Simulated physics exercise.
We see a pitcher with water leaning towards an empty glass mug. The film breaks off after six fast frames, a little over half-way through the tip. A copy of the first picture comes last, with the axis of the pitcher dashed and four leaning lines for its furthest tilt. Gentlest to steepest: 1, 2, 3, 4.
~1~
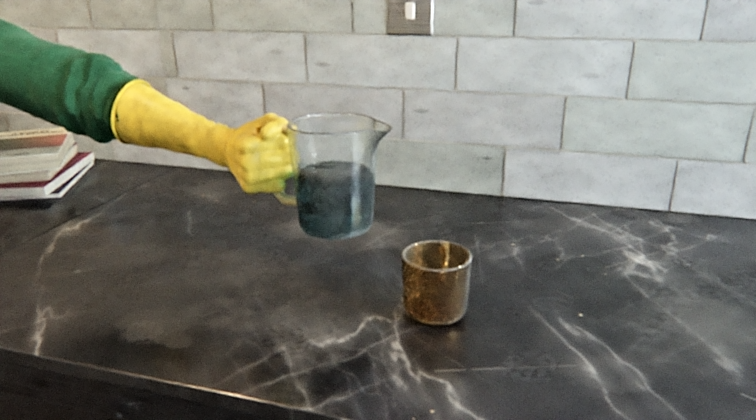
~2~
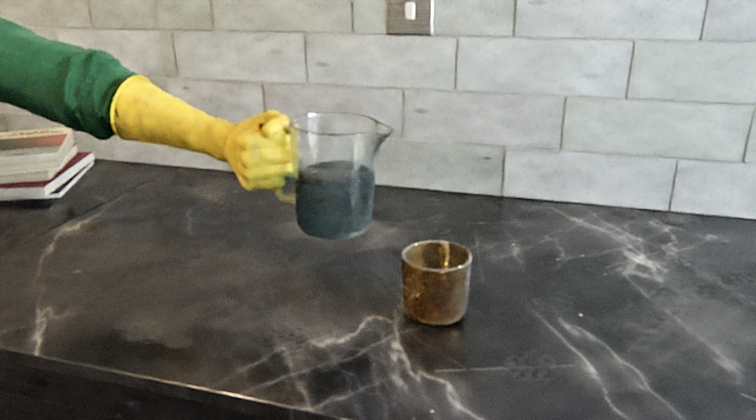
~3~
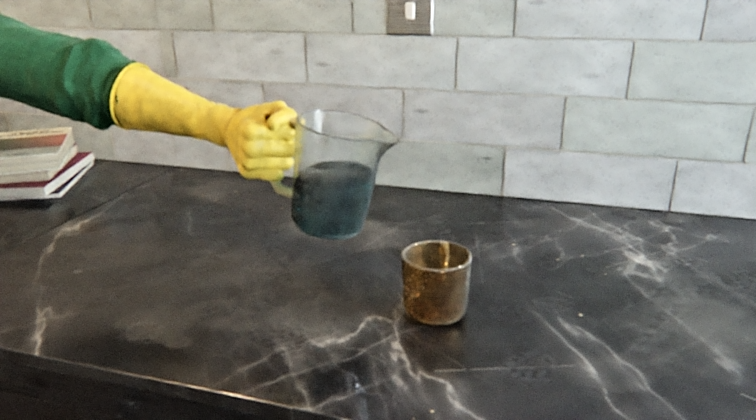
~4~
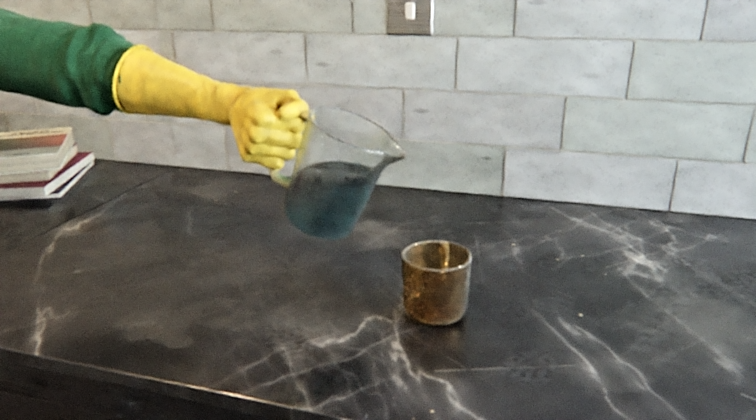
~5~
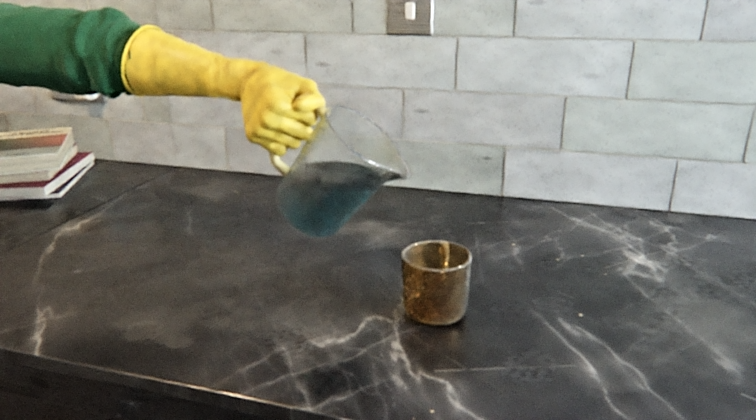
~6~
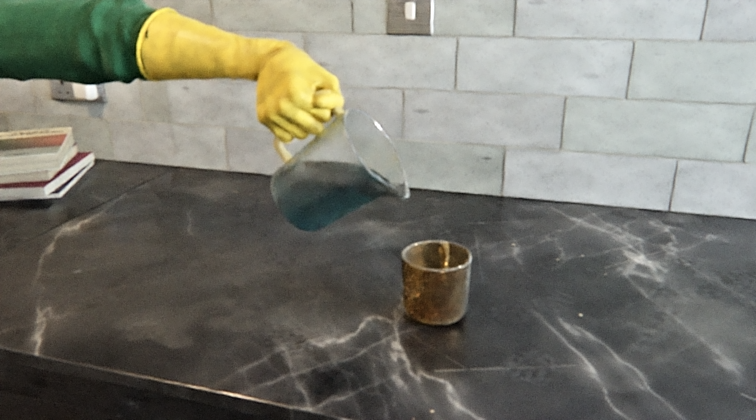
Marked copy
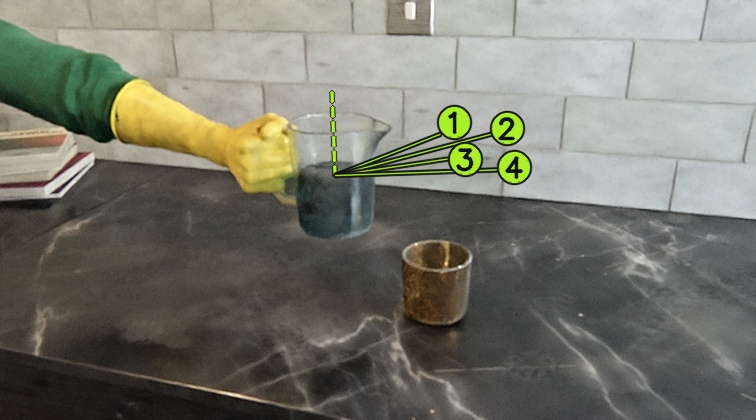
A hand in a yellow rubber glove, its arm in a green sleeve, holds a clear glass pitcher of dark bluish water above a black, white-veined countertop, seen from the front and slightly above. An amber-brown glass mug stands to the right, with stacked books at left and pale grey tiles behind. The hand rises slightly and tilts the pitcher steadily rightward, its lip lowering, while the camera stays still.
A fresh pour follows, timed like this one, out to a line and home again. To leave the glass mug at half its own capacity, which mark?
Line 2 does it best.
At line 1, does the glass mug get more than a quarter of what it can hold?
Yes, clearly.
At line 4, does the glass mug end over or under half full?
Over half.
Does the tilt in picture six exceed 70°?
No, it does not.
In lime, 1 at (440, 134); 2 at (491, 134); 3 at (448, 159); 4 at (497, 169).
For line 1, the glass mug ends with about 35 % of what it can hold.
For line 2, the glass mug ends with about 53 % of what it can hold.
For line 3, the glass mug ends with about 68 % of what it can hold; 4 % of the water is spilt.
For line 4, the glass mug ends with about 84 % of what it can hold; 5 % of the water is spilt.
